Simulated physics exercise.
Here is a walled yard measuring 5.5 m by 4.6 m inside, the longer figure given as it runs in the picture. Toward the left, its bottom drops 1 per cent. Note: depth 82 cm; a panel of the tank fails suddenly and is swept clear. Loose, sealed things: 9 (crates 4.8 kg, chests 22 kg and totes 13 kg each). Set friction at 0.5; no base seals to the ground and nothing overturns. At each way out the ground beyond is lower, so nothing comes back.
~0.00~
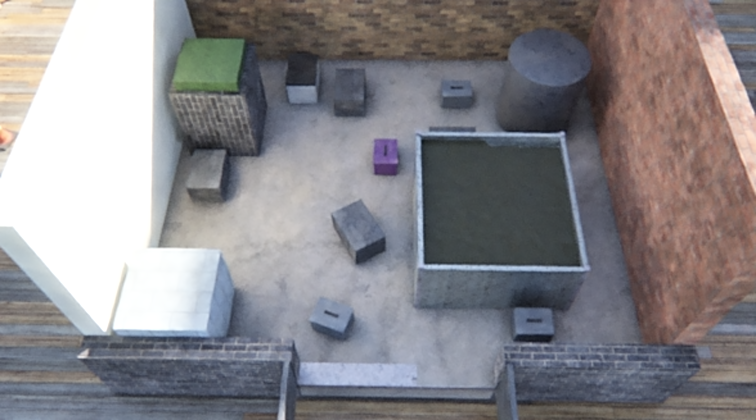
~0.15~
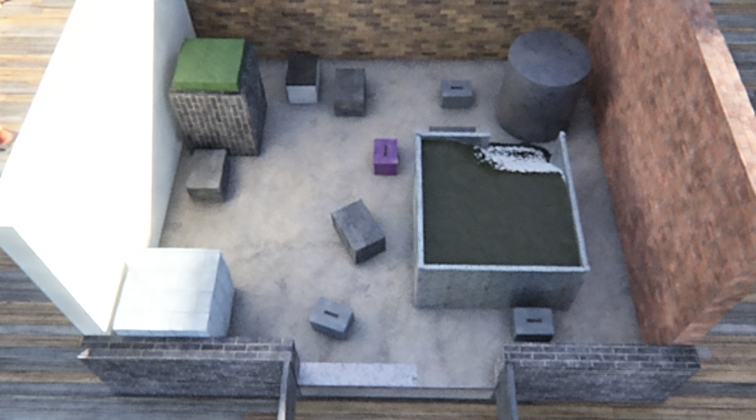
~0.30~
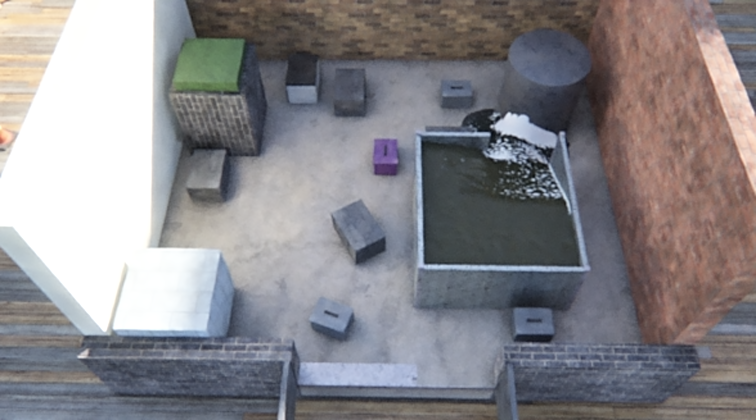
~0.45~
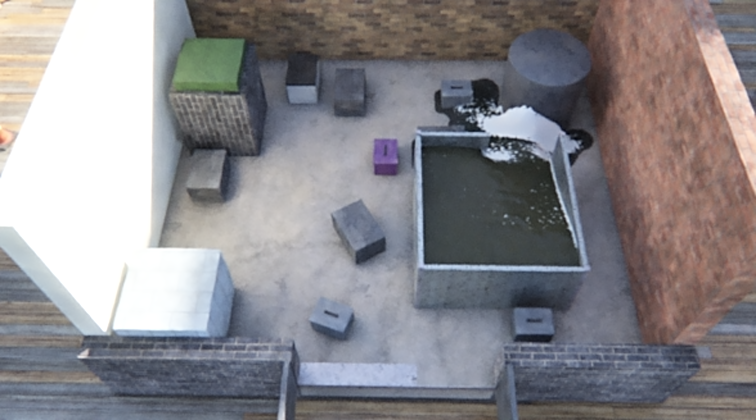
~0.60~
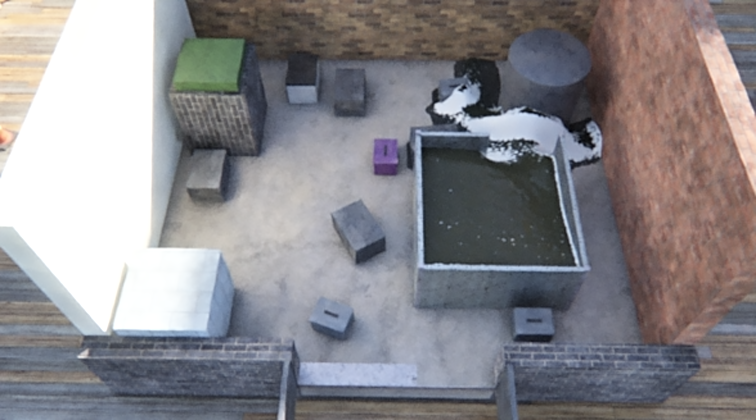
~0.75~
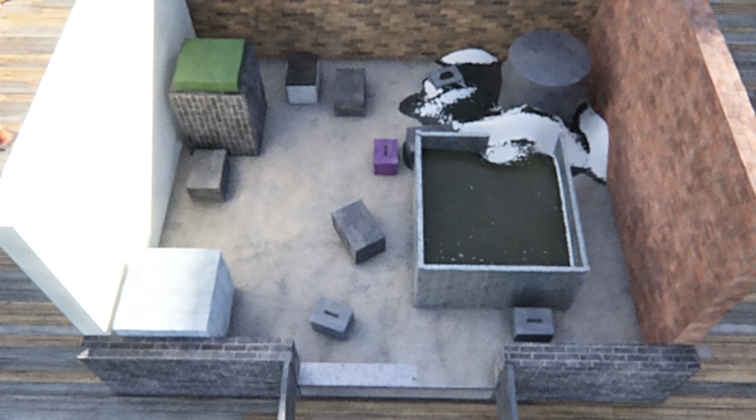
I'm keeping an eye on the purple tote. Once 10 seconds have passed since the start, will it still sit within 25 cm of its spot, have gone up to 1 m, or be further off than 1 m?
It will still sit within 25 cm of its spot.
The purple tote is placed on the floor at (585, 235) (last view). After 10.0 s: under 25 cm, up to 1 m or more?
I'd say it lands far off.
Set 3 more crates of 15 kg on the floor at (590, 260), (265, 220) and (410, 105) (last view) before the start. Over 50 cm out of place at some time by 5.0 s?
From first to last: Surpasses it, does not reach it, surpasses it.
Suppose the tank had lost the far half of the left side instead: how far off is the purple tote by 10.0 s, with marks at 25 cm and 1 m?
Outcome for the purple tote: It edges some way.
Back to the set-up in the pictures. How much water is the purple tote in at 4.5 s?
Close to 2 centimetres.
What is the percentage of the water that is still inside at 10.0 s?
Around 84 per cent of the water is still in there.
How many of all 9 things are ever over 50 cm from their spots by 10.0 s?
The answer here is 5.
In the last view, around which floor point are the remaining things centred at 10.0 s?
Near (348, 199).
After 2.0 s the purple tote is near (386, 151), 0.0 m from its start, aground; 0 of 9 are out; 2 afloat.
After 4.5 s the purple tote is near (386, 151), 0.0 m from its start, aground; 0 of 9 are out; 3 afloat.
After 7.0 s the purple tote is near (386, 151), 0.0 m from its start, aground; 0 of 9 are out; 3 afloat.
After 10.0 s the purple tote is near (386, 151), 0.0 m from its start, aground; 1 of 9 are out; 5 afloat.
